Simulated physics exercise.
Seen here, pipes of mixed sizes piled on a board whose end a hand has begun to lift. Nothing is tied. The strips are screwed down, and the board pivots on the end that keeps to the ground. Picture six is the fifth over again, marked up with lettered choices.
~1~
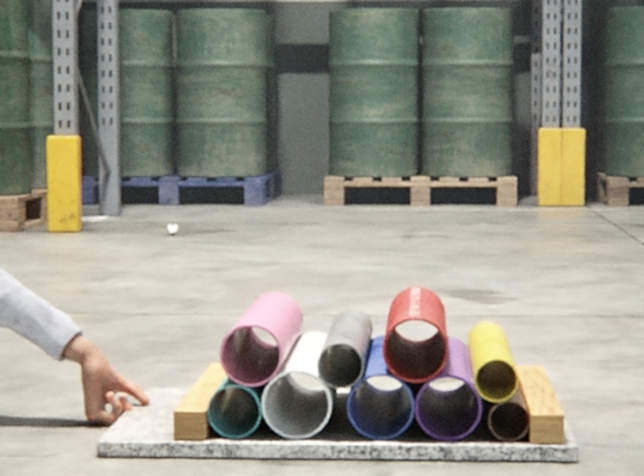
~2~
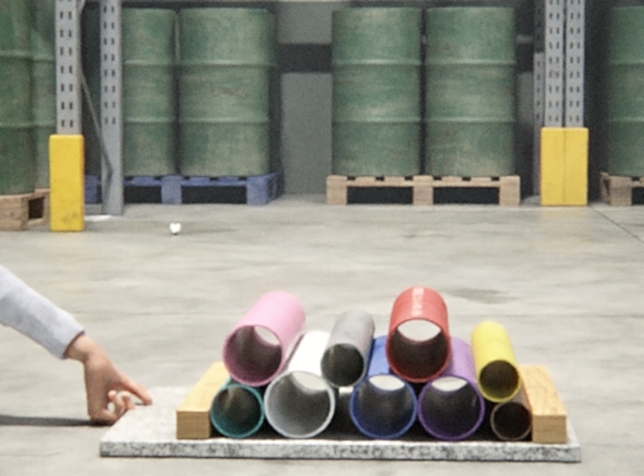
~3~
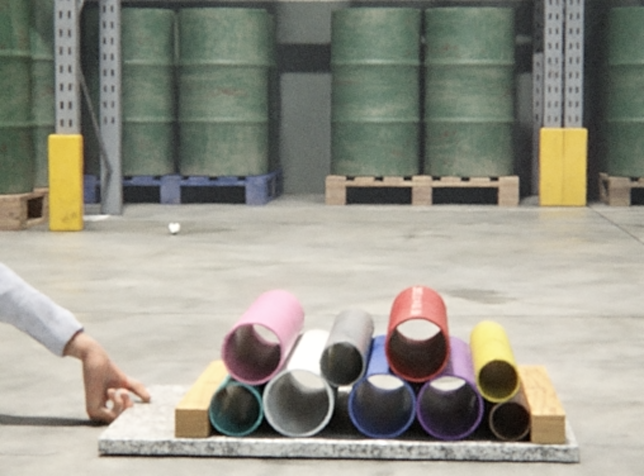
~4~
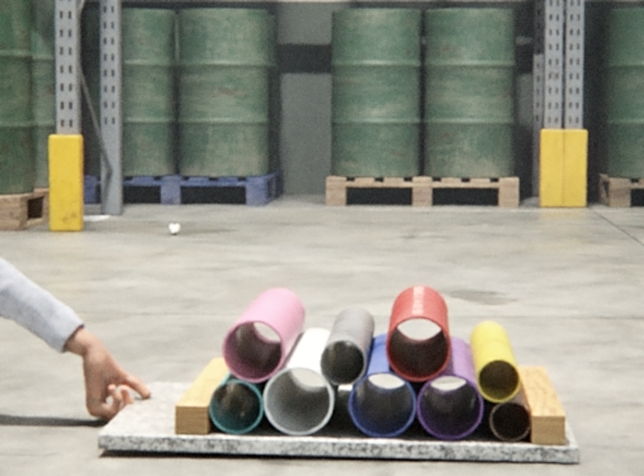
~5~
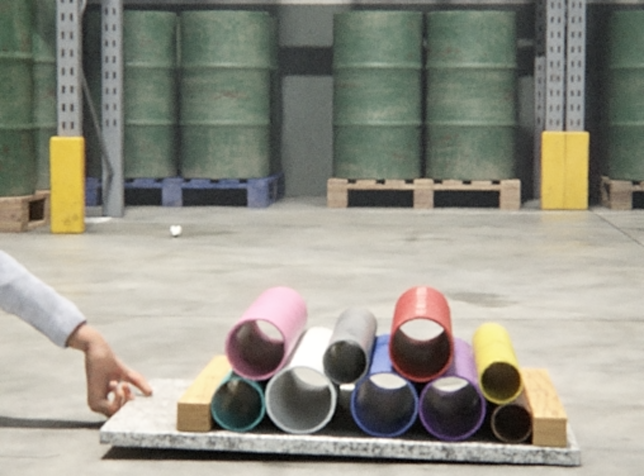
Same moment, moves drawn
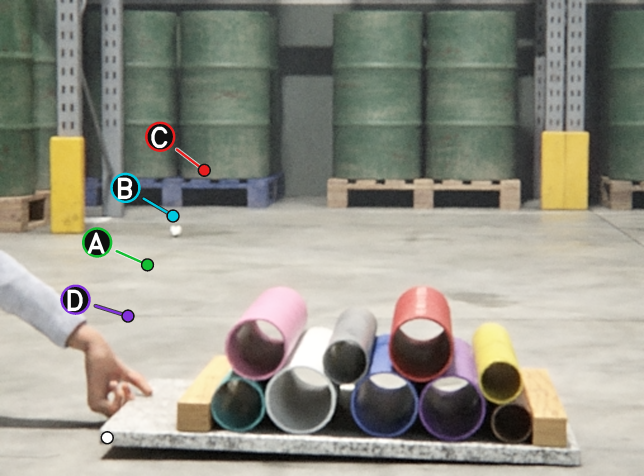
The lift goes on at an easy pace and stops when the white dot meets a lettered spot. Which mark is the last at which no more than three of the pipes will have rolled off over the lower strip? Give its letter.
Stop at C.
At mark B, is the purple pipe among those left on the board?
Yes.
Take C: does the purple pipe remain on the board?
The purple pipe: Yes.
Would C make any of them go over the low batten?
Yes.
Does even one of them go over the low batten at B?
Yes, at B.
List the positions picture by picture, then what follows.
Red pipe (415, 350); pink pipe (251, 355); board (343, 407), in the first picture.
Board (346, 407); turquoise pipe (237, 410), in the second picture.
Board (344, 406); turquoise pipe (236, 409); pink pipe (253, 353); grey pipe (342, 364), in the third picture.
Board (344, 404); turquoise pipe (236, 406); white pipe (299, 401), in the fourth picture.
Board (346, 404); turquoise pipe (238, 404); white pipe (301, 399), in the fifth picture.
On the copy, A at (148, 265); B at (173, 216); C at (204, 170); D at (128, 316); the white dot at (107, 438).
On C. First, board at 20°.
Then, board at 37°.
Finally, board at 37°, three over the low batten (yellow, grey, red).
By contrast, A one over the low batten (yellow); B two over the low batten (yellow, red); D one over the low batten (yellow).
